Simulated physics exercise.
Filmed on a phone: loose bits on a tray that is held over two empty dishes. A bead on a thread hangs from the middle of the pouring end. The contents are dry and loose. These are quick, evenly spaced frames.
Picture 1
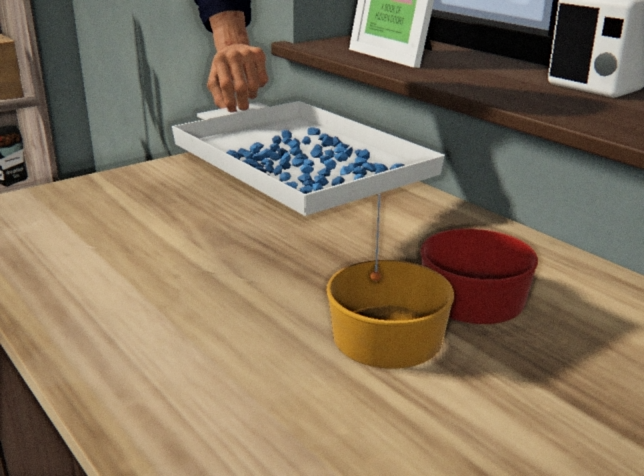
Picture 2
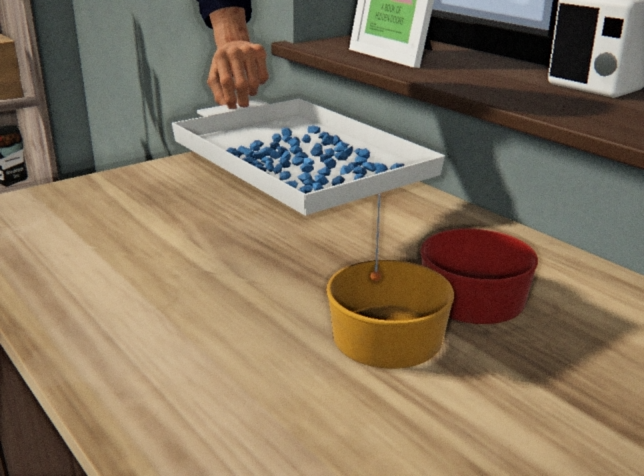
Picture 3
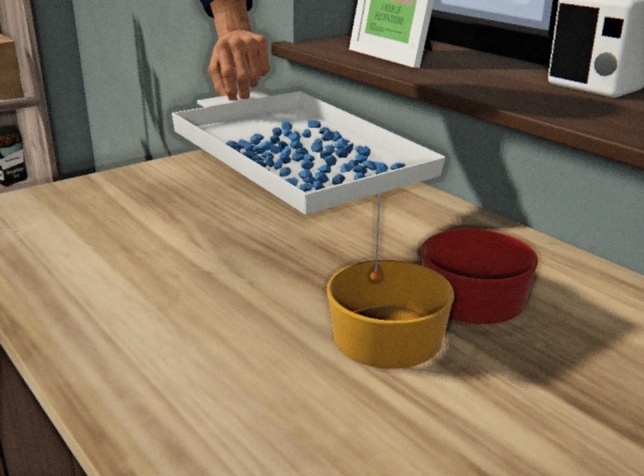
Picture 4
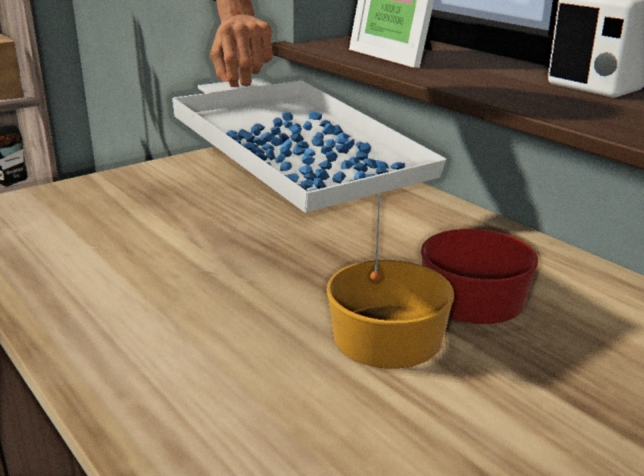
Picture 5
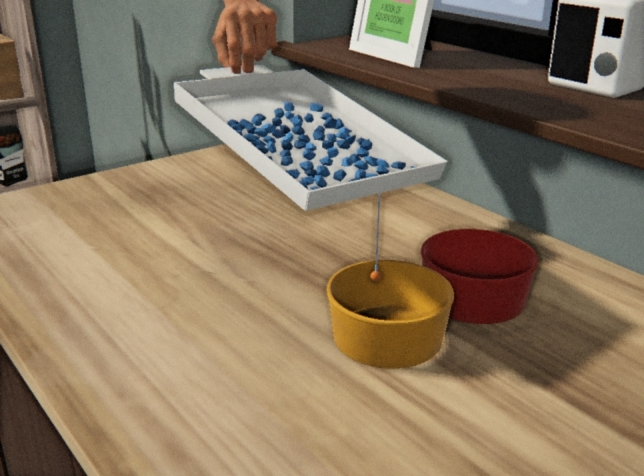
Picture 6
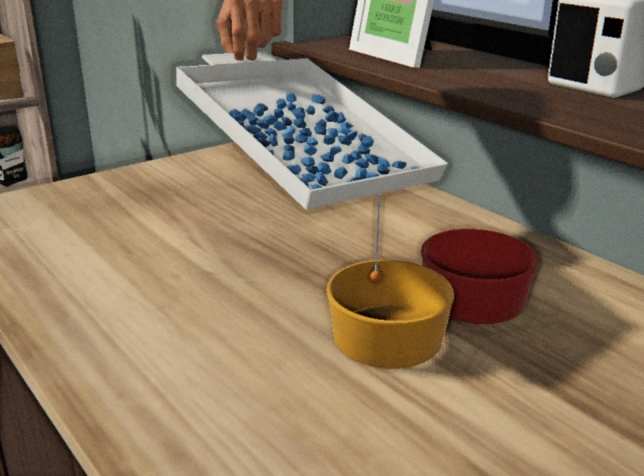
On a light wooden tabletop against a grey-green wall, seen from slightly above by a still camera, a dark shelf holds a white device and a framed green sign. A hand grips a white tray of small blue stones above a yellow dish, with a red dish behind it to the right and a bead hanging on a thread. The hand slowly raises the tray's back end, and the pouring edge tilts slightly lower at its right corner.
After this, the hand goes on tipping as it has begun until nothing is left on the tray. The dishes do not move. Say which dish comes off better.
It favours the left-hand dish.
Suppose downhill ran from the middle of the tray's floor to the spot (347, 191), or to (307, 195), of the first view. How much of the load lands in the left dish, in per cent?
The first gives 40 %, the second 10 %.
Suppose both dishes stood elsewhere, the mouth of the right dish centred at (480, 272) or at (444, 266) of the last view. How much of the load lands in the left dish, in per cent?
Near 40 % and 20 %.
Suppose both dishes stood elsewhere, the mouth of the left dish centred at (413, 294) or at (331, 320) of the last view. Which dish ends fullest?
The first try: The left dish. The second: The dish on the right.
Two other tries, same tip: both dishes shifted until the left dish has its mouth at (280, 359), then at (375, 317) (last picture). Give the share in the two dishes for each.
In turn 40 and 90 in a hundred.
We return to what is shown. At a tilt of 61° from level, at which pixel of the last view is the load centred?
Close to (390, 163).
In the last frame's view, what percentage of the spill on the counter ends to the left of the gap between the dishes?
Close to 30 per cent.
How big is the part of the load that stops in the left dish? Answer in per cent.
Roughly 70 in a hundred.
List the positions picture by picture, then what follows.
In the first frame, corners of the pouring end at (305, 194) and (442, 155), level; middle of the load at (308, 163), aquarium stones; left dish at (432, 335); right dish at (521, 293); bead on its thread at (376, 276).
In the second frame, corners of the pouring end at (305, 194) and (442, 155), level; middle of the load at (308, 162).
In the third frame, corners of the pouring end at (306, 193) and (442, 157), tipped barely, lowest at the right corner; middle of the load at (308, 158).
In the fourth frame, corners of the pouring end at (308, 191) and (443, 159), tipped a little, lowest at the right corner; middle of the load at (309, 153).
In the fifth frame, corners of the pouring end at (309, 190) and (444, 161), tipped a little, lowest at the right corner; middle of the load at (310, 147).
In the sixth frame, corners of the pouring end at (311, 189) and (445, 163), tipped clearly, lowest at the right corner; middle of the load at (312, 141); left dish at (432, 335); right dish at (521, 293).
Soon, tray tipped steeply; all on the tray.
A while on, tray tipped right over; about half on the tray; about a quarter in the left dish; a small part in the right dish; a stray few outside both; a small part in the air.
Towards the end, tray tipped past a quarter turn; about two thirds in the left dish; a small part in the right dish; about a quarter outside both.
Finally, tray tipped past a quarter turn; about two thirds in the left dish; a small part in the right dish; about a quarter outside both.
